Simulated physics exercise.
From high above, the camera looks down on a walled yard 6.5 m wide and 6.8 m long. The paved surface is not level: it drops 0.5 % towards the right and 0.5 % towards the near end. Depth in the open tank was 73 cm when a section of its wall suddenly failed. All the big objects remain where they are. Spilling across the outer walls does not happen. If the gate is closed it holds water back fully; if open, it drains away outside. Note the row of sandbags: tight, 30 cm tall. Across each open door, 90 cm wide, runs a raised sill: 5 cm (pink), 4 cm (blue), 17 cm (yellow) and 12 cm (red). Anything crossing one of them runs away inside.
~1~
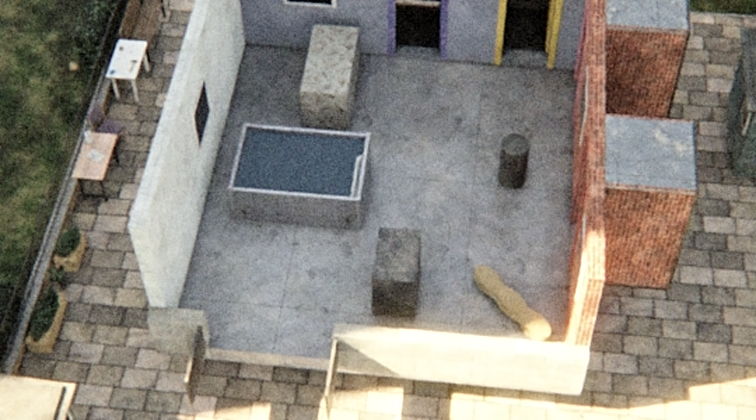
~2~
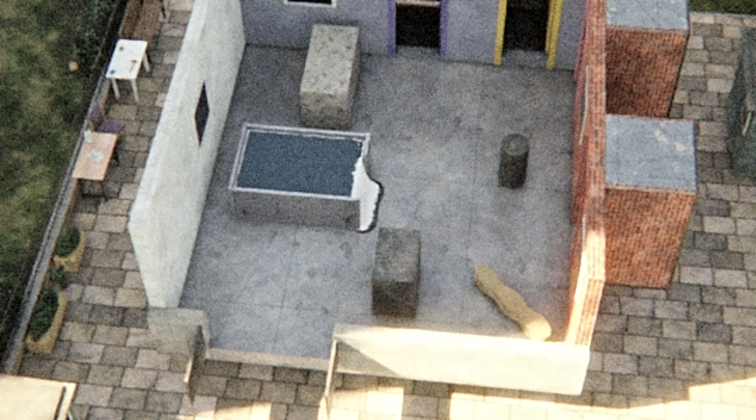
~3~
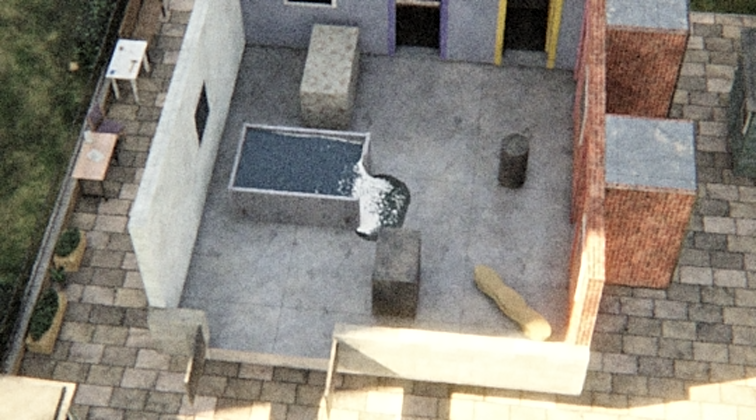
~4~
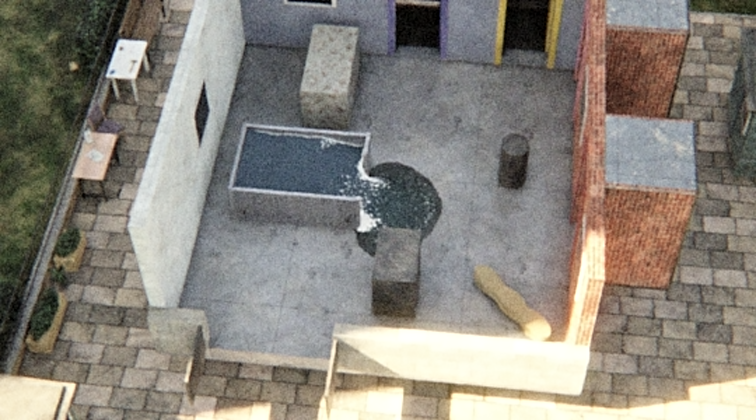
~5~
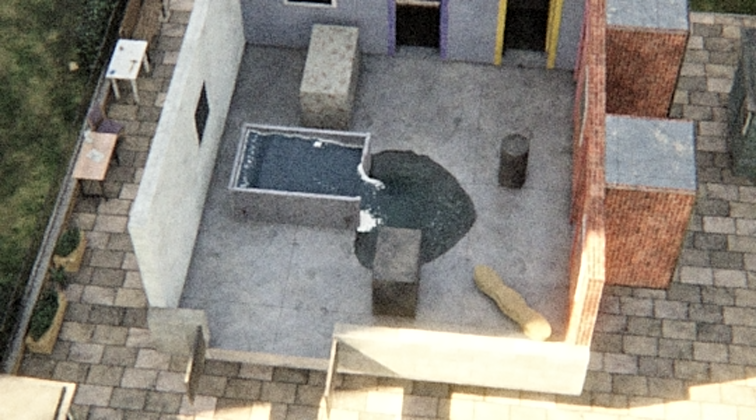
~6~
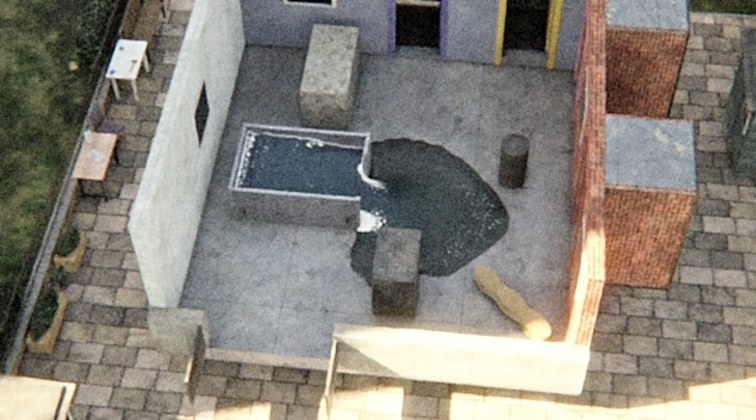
Dark water pouring from the right end of an open tank in a walled yard, spreading rightward around a grey block.
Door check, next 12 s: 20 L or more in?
The pink door is going to top the limit. The blue door is going to fall short of the limit. The yellow door is going to fall short of the limit. The red door is going to top the limit.
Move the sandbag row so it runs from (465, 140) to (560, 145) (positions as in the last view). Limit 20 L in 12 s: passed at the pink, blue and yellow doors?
Then, at the pink door it's not exceeded, at the blue door it's not exceeded, at the yellow door it's not exceeded.
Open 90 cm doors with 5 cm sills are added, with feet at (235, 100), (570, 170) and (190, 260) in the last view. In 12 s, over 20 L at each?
Well, the first is on the low side, the second is on the high side, and the third is on the low side.
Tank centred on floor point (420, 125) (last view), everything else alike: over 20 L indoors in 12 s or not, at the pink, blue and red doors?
Checking each door against the limit: Pink tops it, blue tops it, red does not exceed it.
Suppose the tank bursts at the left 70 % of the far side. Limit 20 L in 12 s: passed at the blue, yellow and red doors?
Then blue does not exceed it, yellow does not exceed it, red does not exceed it.
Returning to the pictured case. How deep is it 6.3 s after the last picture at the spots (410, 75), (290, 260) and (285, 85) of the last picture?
I'd read it as roughly 3, 2 and 0 cm, in that order.
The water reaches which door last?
That's the blue door.
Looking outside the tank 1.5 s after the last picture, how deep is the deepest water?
I'd say near 35 centimetres.
Then, 0.7 s after the last picture water covers 25 % of the floor and is deepest (36 cm) near (367, 210); pink door not reached, blue door not reached, yellow door not reached, red door 4 cm at the sill, 7 L in.
Then, 1.5 s after the last picture water covers 40 % of the floor and is deepest (35 cm) near (571, 261); pink door 3 cm at the sill, 0 L in, blue door not reached, yellow door not reached, red door 31 cm at the sill, 60 L in.
Then, 2.8 s after the last picture water covers 45 % of the floor and is deepest (30 cm) near (568, 370); pink door 11 cm at the sill, 12 L in, blue door not reached, yellow door 11 cm at the sill, 0 L in, red door 18 cm at the sill, 159 L in.
Then, 6.3 s after the last picture water covers 75 % of the floor and is deepest (14 cm) near (434, 357); pink door 10 cm at the sill, 73 L in, blue door 4 cm at the sill, 0 L in, yellow door 8 cm at the sill, 0 L in, red door 10 cm at the sill, 175 L in.
Then, 11.3 s after the last picture water covers 95 % of the floor and is deepest (9 cm) near (556, 369); pink door 6 cm at the sill, 103 L in, blue door 5 cm at the sill, 3 L in, yellow door 6 cm at the sill, 0 L in, red door 8 cm at the sill, 175 L in.
